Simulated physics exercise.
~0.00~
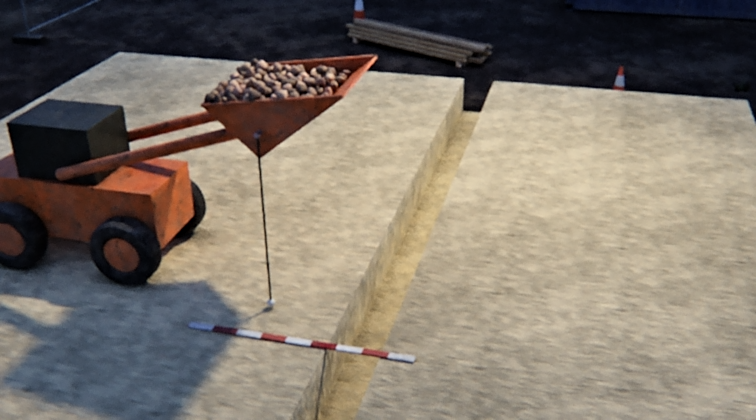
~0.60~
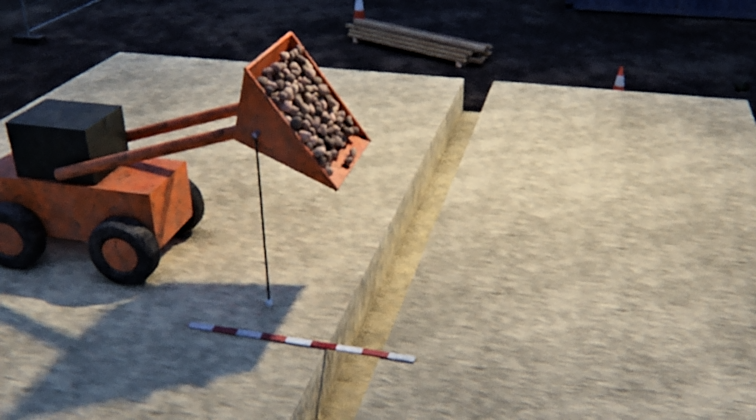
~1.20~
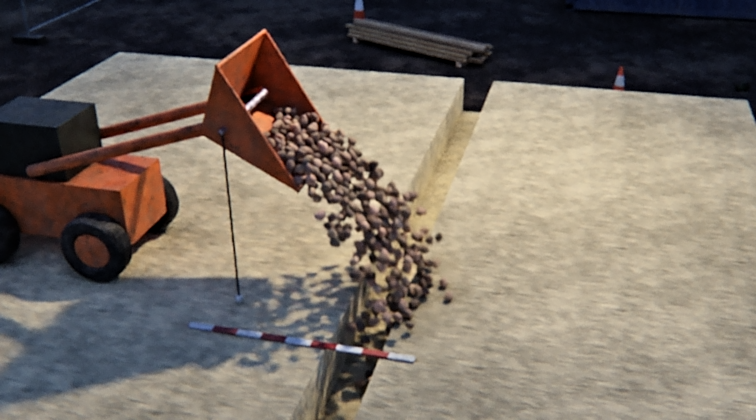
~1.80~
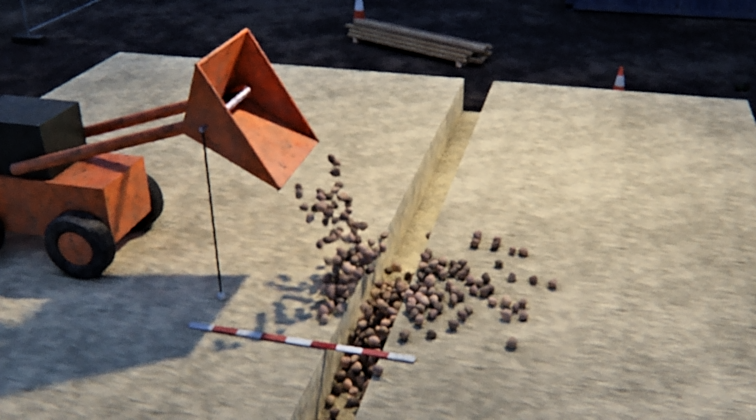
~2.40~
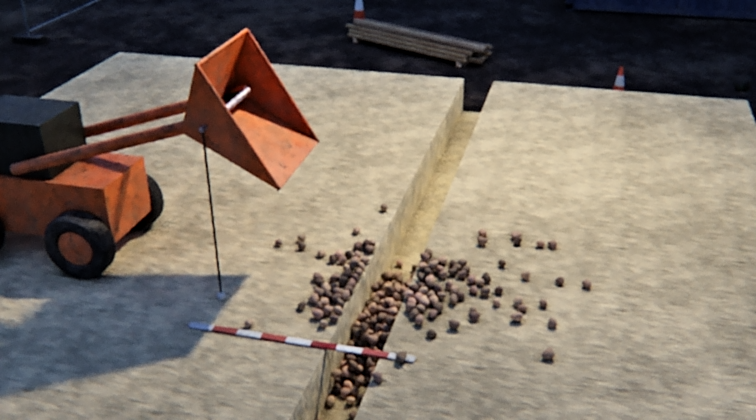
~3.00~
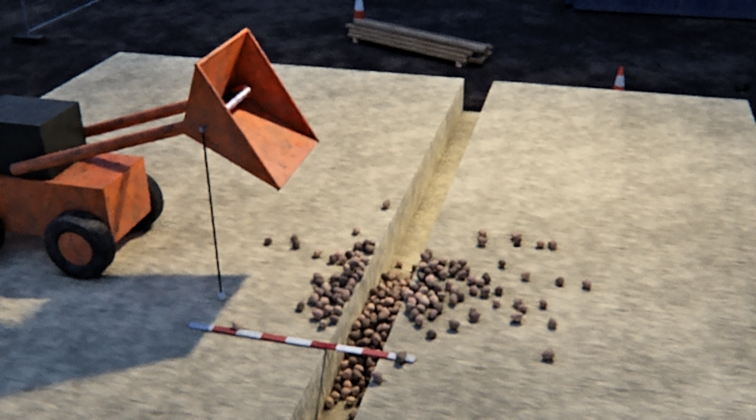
At the start, an orange loader on the left holds a raised bucket heaped with brown cobbles beside a narrow trench cut through pale ground, with a red and white striped rod lying near its edge. The bucket tips forward to the right, its stones still inside. The loader then backs away to the left as the cobbles pour out in a stream toward the trench. The last ones drop from the emptied bucket, some bouncing onto the far side. Finally the stones settle, most in the trench and others scattered on both sides, while the bucket stays tipped.
